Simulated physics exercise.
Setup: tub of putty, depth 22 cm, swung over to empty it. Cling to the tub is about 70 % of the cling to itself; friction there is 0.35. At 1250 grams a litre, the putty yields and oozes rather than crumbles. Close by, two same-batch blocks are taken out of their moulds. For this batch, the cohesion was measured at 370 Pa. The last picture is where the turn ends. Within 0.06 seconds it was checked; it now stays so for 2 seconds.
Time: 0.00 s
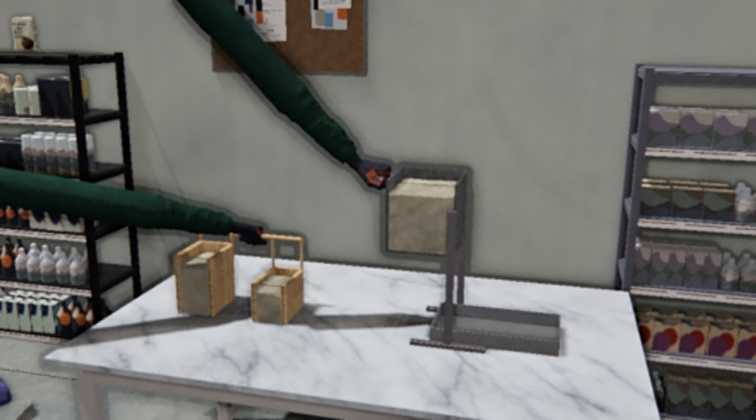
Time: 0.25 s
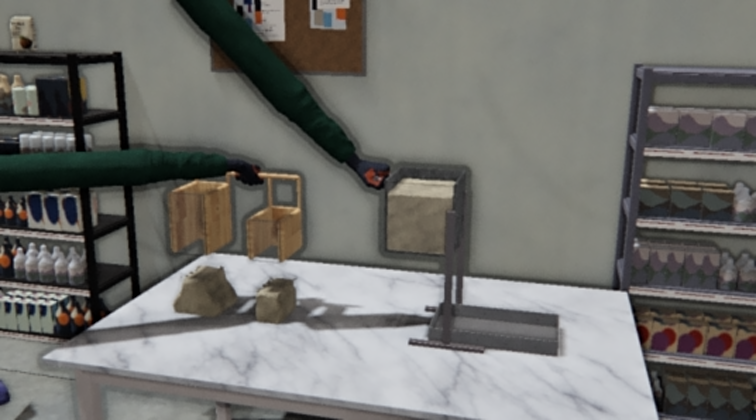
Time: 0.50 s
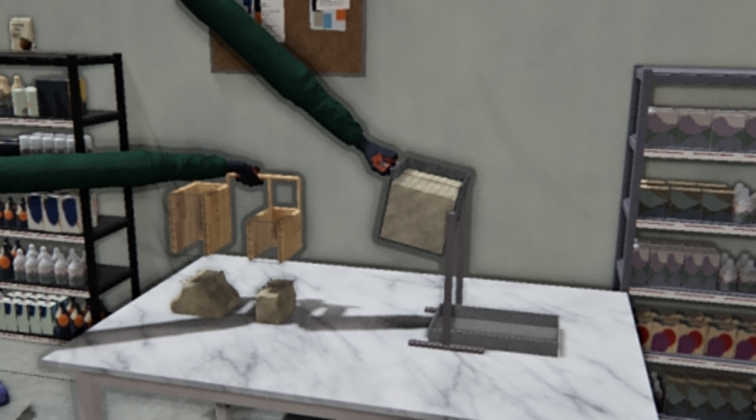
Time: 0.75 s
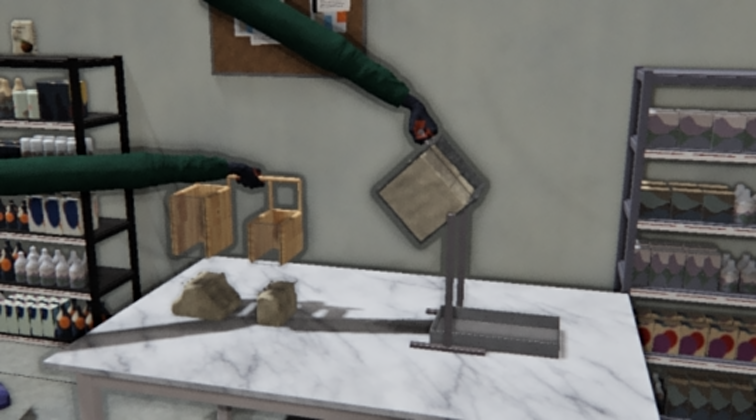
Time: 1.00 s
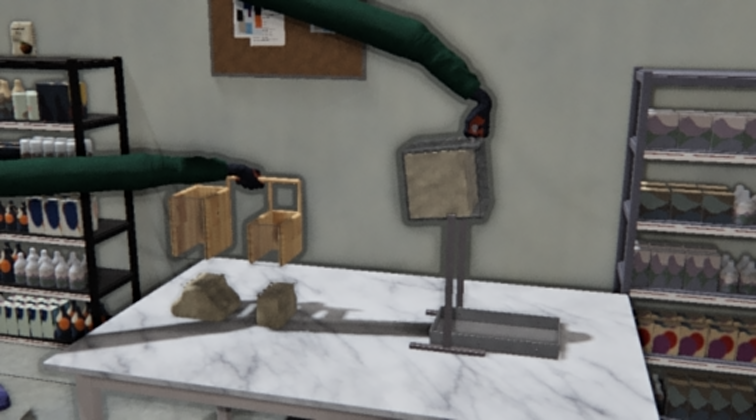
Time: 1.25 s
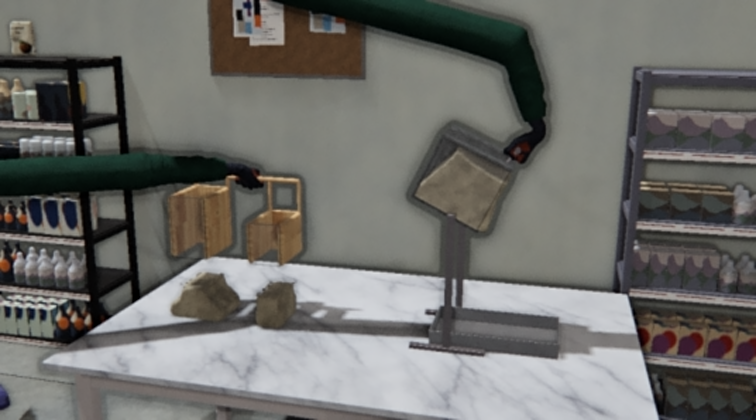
Gloved hands lifting two wooden moulds off soft blocks, the taller one slumping, then turning a tub of putty clockwise past sideways.
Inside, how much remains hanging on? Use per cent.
Some 0 percent remains.
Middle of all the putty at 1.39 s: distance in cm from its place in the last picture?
I'd estimate roughly 12 centimetres.
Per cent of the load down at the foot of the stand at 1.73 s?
I reckon around 75 % of it.
After 1.39 s, the tub is at 115 degrees and holds 48 %.
After 1.56 s, the tub is at 115 degrees and holds 16 %.
After 1.73 s, the tub is at 115 degrees and holds 0 %.
After 1.90 s, the tub is at 115 degrees and holds 0 %.
After 3.25 s, at the end, the tub is at 115 degrees and holds 0 %.
